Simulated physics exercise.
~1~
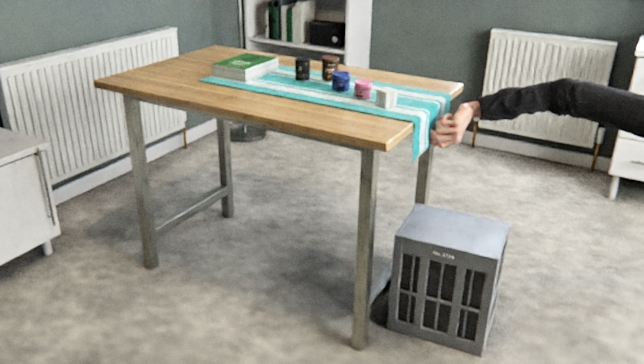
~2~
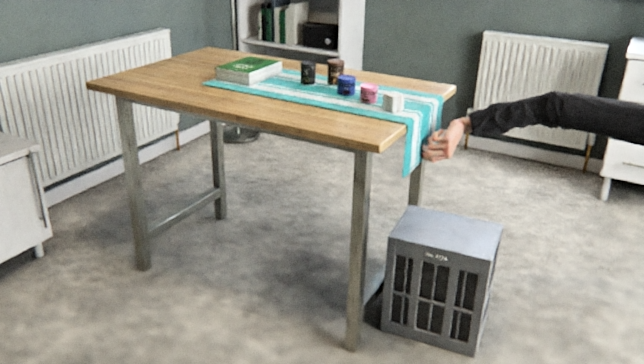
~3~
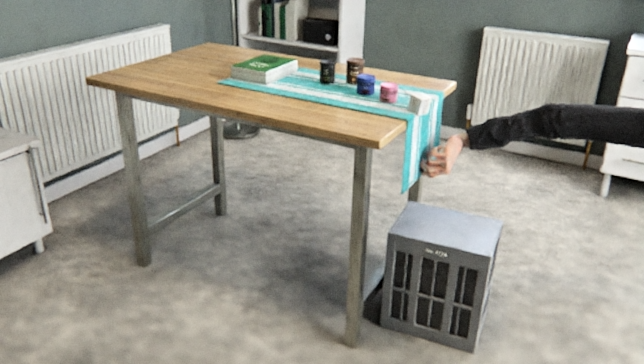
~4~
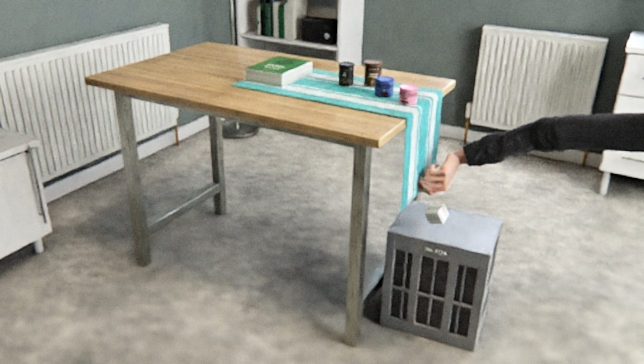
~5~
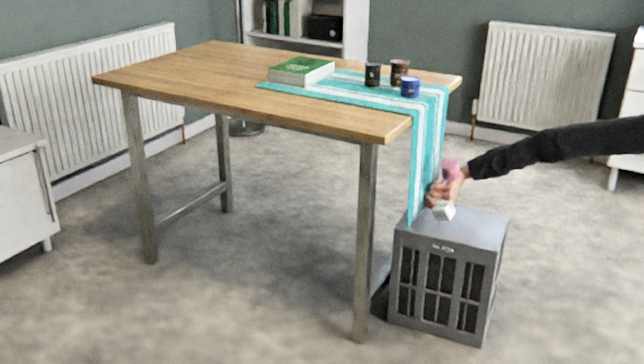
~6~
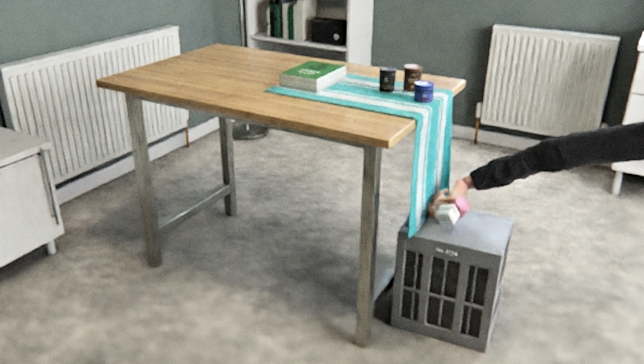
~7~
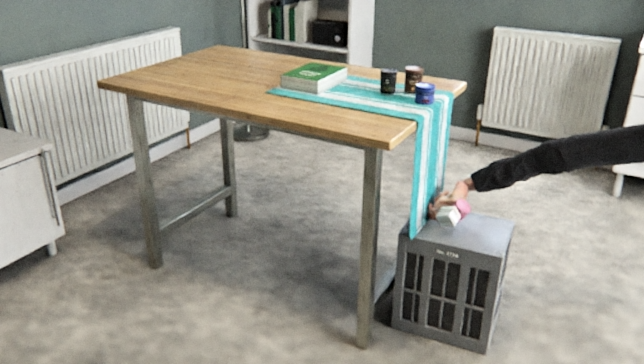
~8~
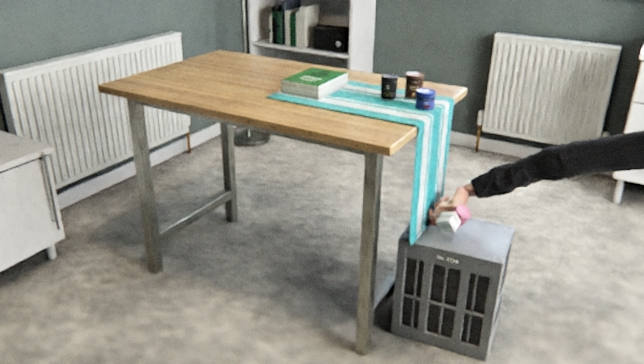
In a room with radiators, a hand pulled a turquoise striped cloth down over a wooden table's edge, and a white cube, then a pink pot, dropped onto the grey crate below, while the black, brown and blue containers stayed on the table.
